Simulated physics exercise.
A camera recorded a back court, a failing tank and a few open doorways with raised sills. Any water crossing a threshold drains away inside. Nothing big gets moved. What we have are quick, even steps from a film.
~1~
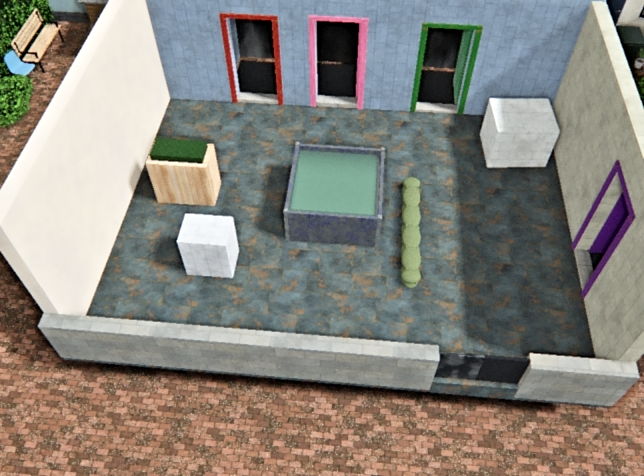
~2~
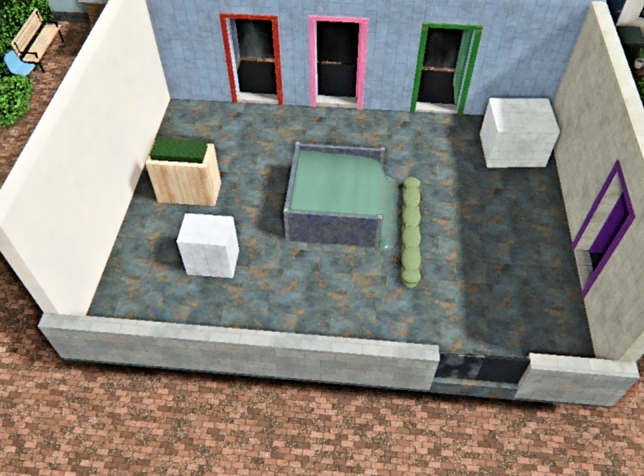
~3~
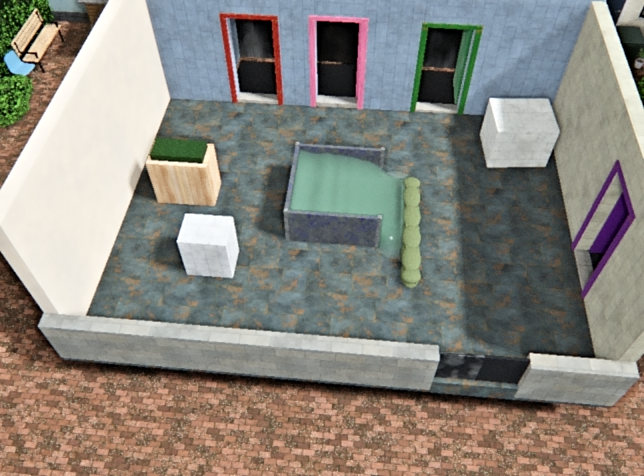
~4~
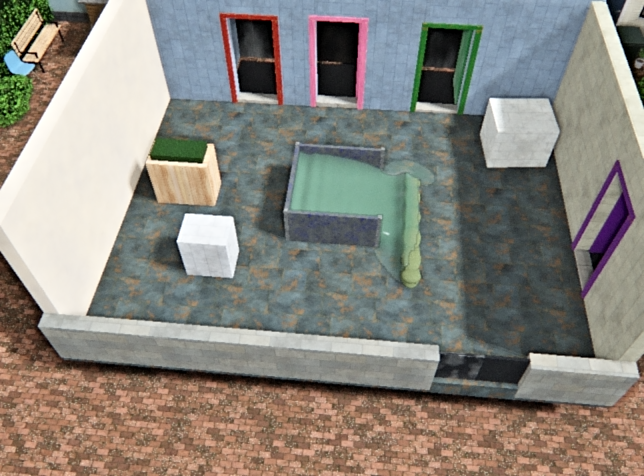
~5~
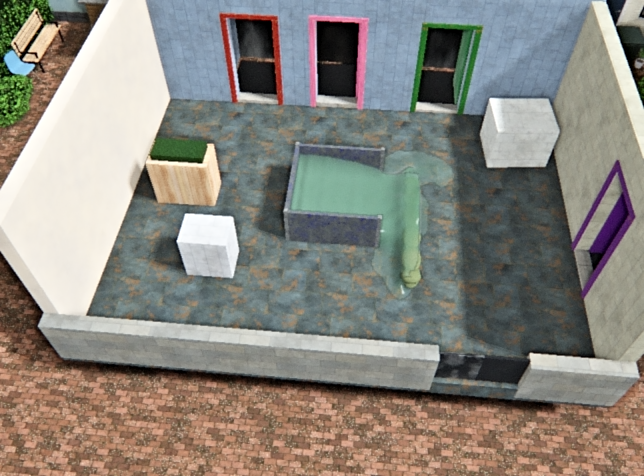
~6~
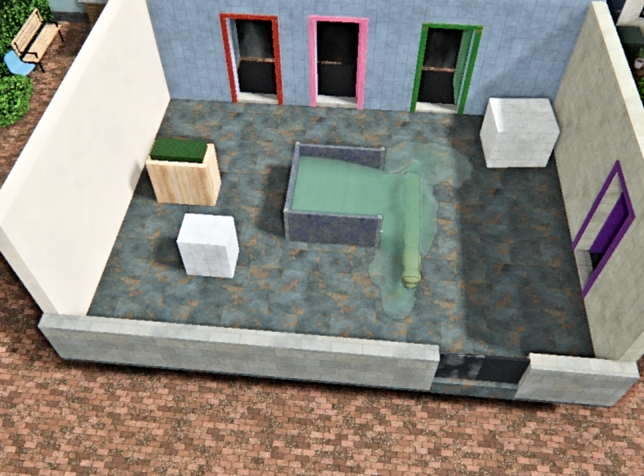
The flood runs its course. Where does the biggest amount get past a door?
At the green door.
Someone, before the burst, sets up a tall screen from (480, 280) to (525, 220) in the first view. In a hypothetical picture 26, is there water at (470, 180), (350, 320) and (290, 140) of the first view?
Going through them in order, I get inundated, inundated and high and dry.
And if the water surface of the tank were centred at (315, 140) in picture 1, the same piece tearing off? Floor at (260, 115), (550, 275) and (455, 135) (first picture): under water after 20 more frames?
Point by point, the spots are not hit, hit and hit.
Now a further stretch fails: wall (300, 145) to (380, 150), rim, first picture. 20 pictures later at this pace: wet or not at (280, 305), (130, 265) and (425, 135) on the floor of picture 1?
Going through them one by one, I'd call them spared, spared and sodden.
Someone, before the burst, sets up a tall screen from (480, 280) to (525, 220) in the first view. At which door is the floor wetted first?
The wave reaches the green one first.
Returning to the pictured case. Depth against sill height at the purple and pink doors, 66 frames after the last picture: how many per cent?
Near 20 and 40 per cent, in that order.
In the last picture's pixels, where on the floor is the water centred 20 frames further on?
Centre: Close to (392, 222).
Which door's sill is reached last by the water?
I'd go with the door marked red.
A moment on, water covers 30 % of the floor; pink door not reached, red door not reached, green door wet at the sill, nothing in, purple door not reached.
Next, water covers 45 % of the floor; pink door wet at the sill, nothing in, red door not reached, green door some in, purple door wet at the sill, nothing in.
Then, water covers 45 % of the floor; pink door wet at the sill, nothing in, red door wet at the sill, nothing in, green door a lot in, purple door a trickle in.
Later, water covers 65 % of the floor; pink door wet at the sill, nothing in, red door wet at the sill, nothing in, green door a lot in, purple door a trickle in.
In the end, water covers 85 % of the floor; pink door wet at the sill, nothing in, red door wet at the sill, nothing in, green door a lot in, purple door a trickle in; the green door has let in the most.
